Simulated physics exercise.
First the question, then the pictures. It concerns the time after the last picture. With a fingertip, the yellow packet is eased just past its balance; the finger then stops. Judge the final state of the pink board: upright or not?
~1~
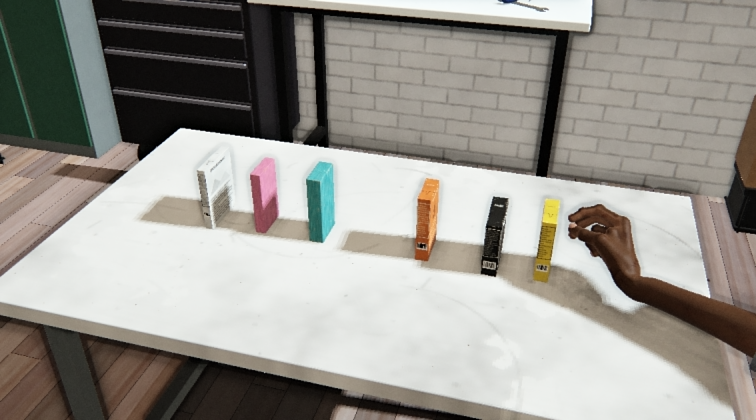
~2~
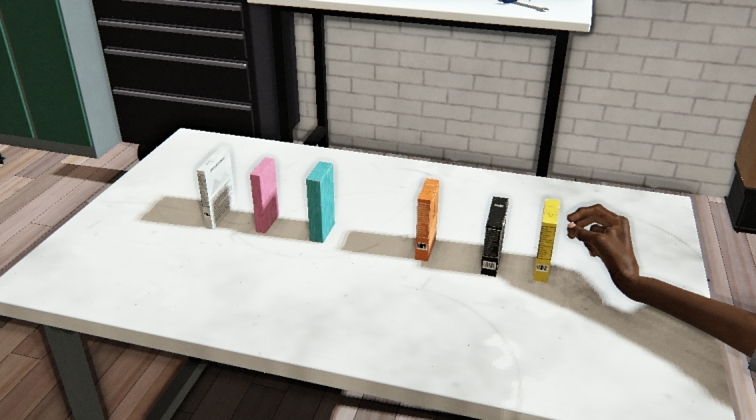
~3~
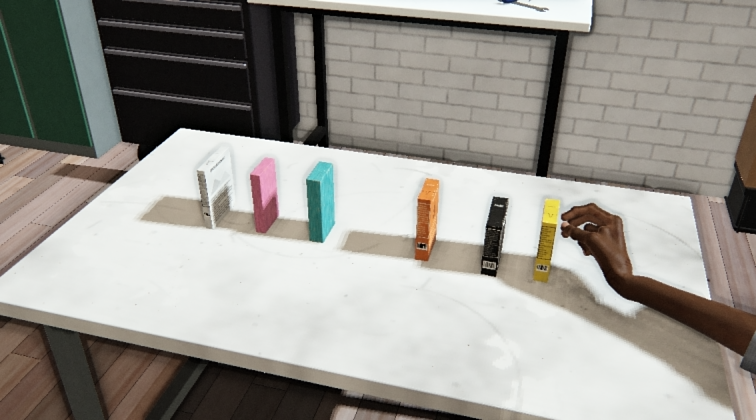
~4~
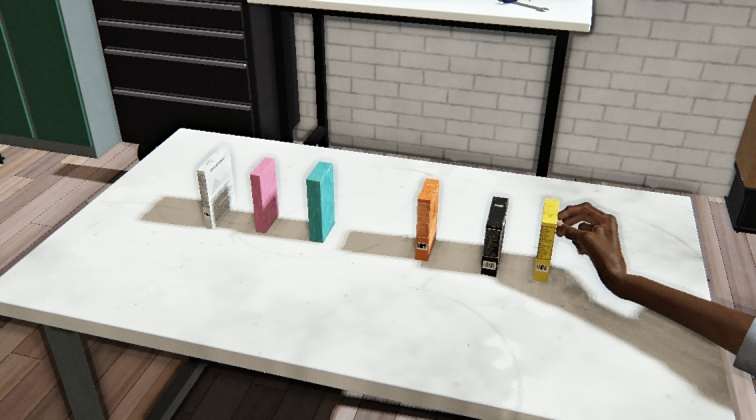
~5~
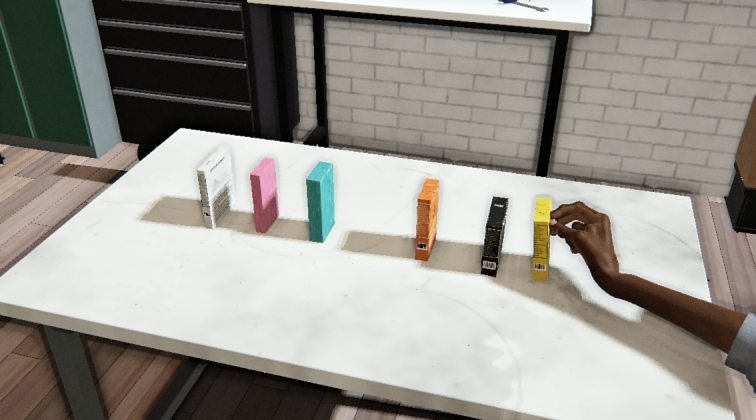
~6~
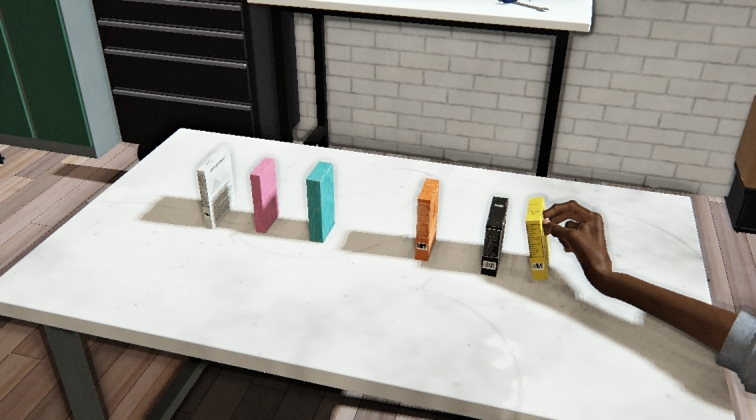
It stays up.
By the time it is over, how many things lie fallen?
3.
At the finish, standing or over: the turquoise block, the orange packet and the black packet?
At the end the turquoise block is standing, the orange packet has fallen, and the black packet has fallen.
Then, 0.60 s after the last picture, yellow packet 71° over; black packet tipped 69° from how it was.
Then, 0.80 s after the last picture, yellow packet 73° over; black packet on its side; orange packet tipped 42° from how it was.
At rest, tipped over on the table, black packet and orange packet; the other 2 in place. Seen from the same camera at the end, pink board near (265, 196).
